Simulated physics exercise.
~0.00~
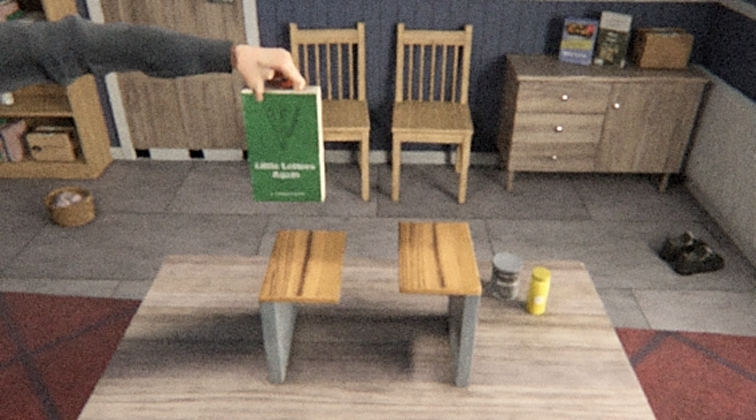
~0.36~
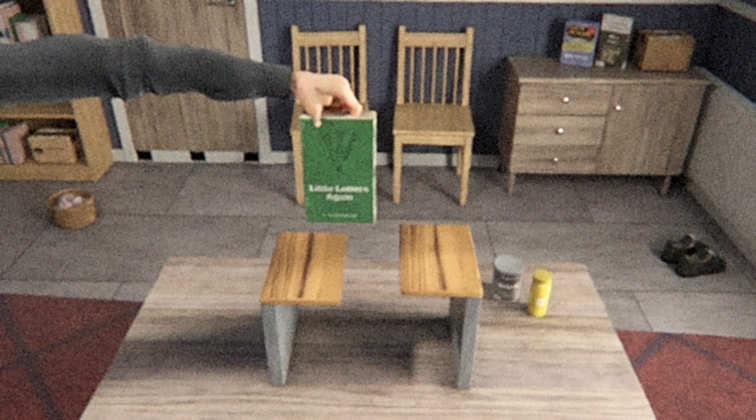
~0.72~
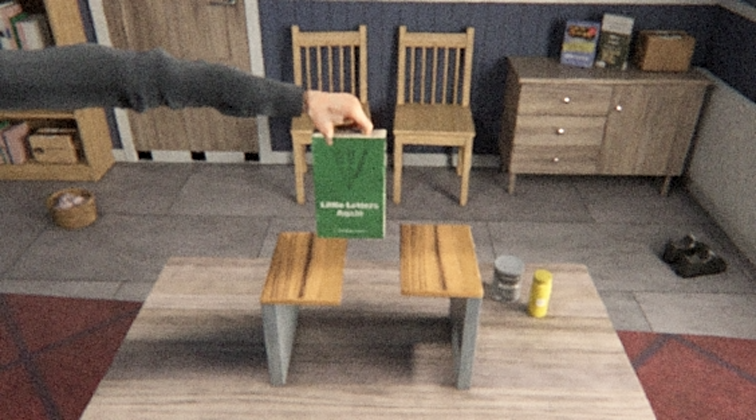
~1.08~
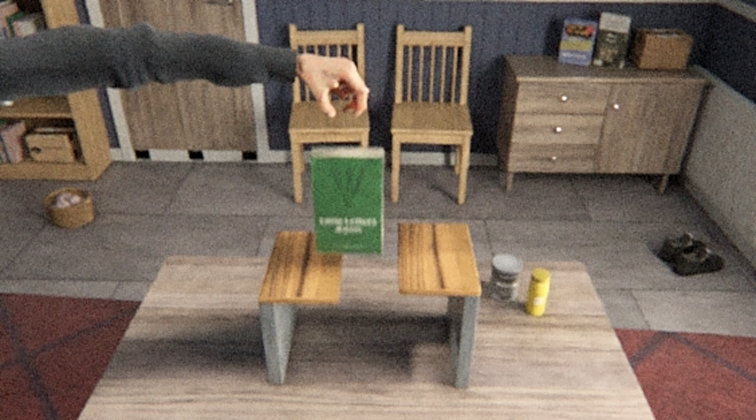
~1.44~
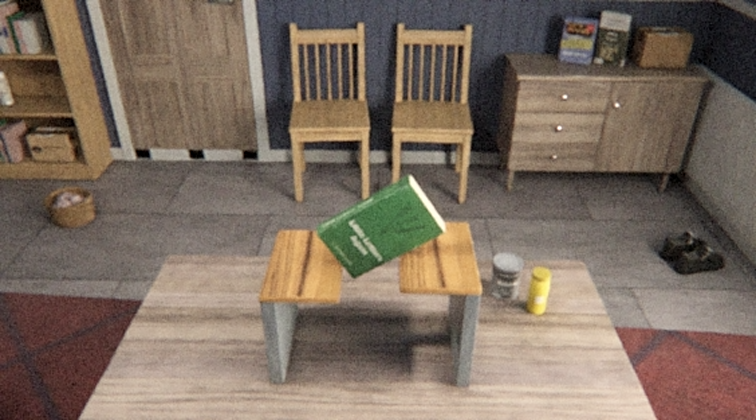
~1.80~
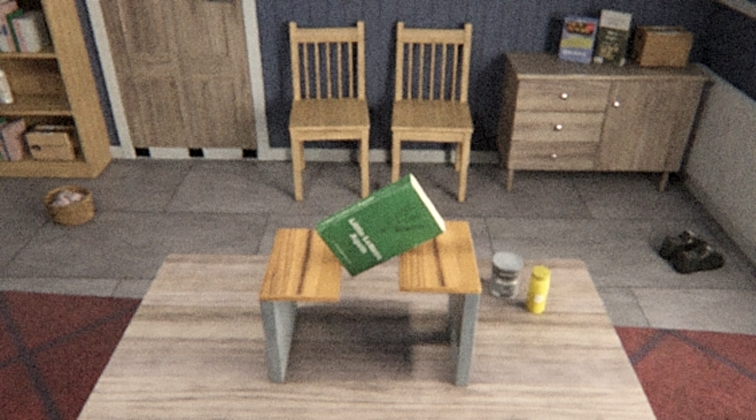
A hand in a dark grey sleeve reaches in from the left, holding a green book upright above two wooden-topped supports set slightly apart on a wooden table. A grey tin and a yellow shaker stand to the right, with two chairs and a cabinet behind, all seen from slightly above by a gently swaying camera. The hand moves the book right and lowers it toward the gap, then lets go and draws back. The book tips over to the right and lodges across the gap, leaning at a slant on top, while the tin and shaker stay put.
